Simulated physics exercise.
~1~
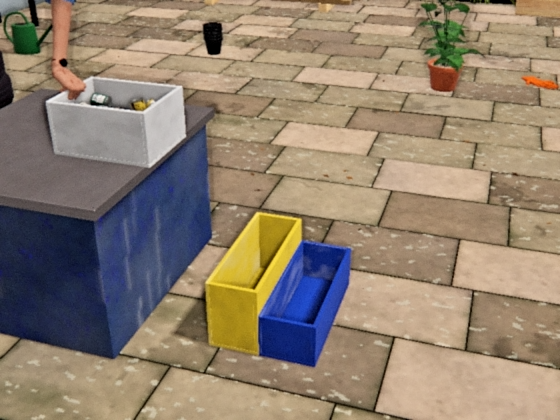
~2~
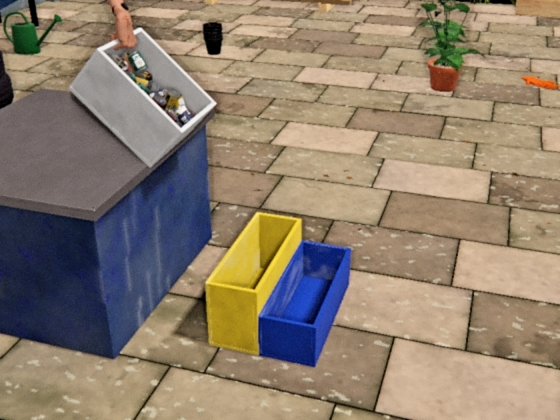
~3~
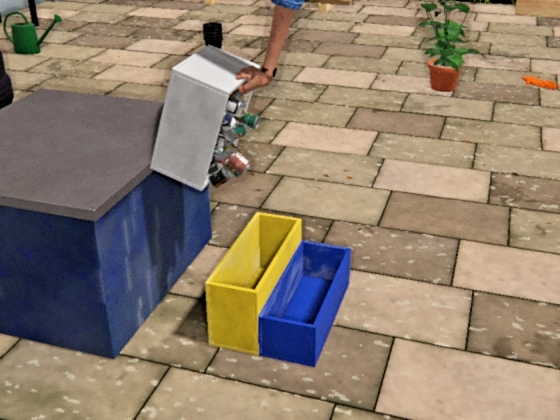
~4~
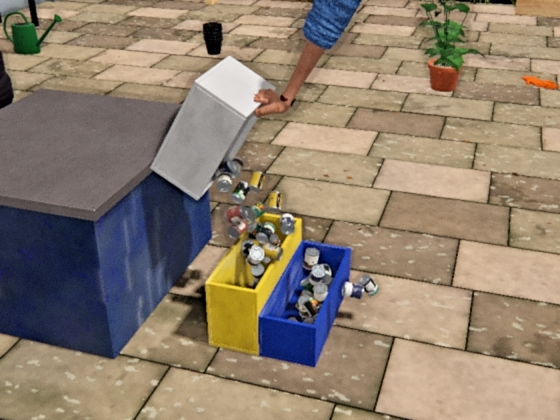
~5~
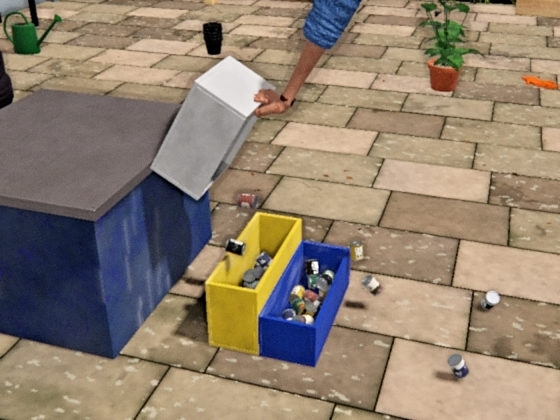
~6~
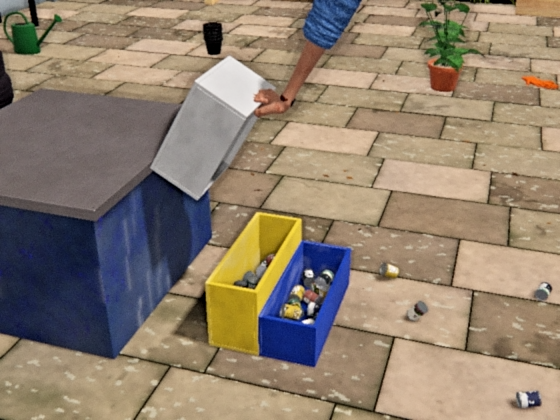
The video shows a hand tilting a white crate of small tins over the end of a dark-topped blue bench until they pour out, most landing in the yellow box and blue tote below, while a few roll away to the right across the paving.
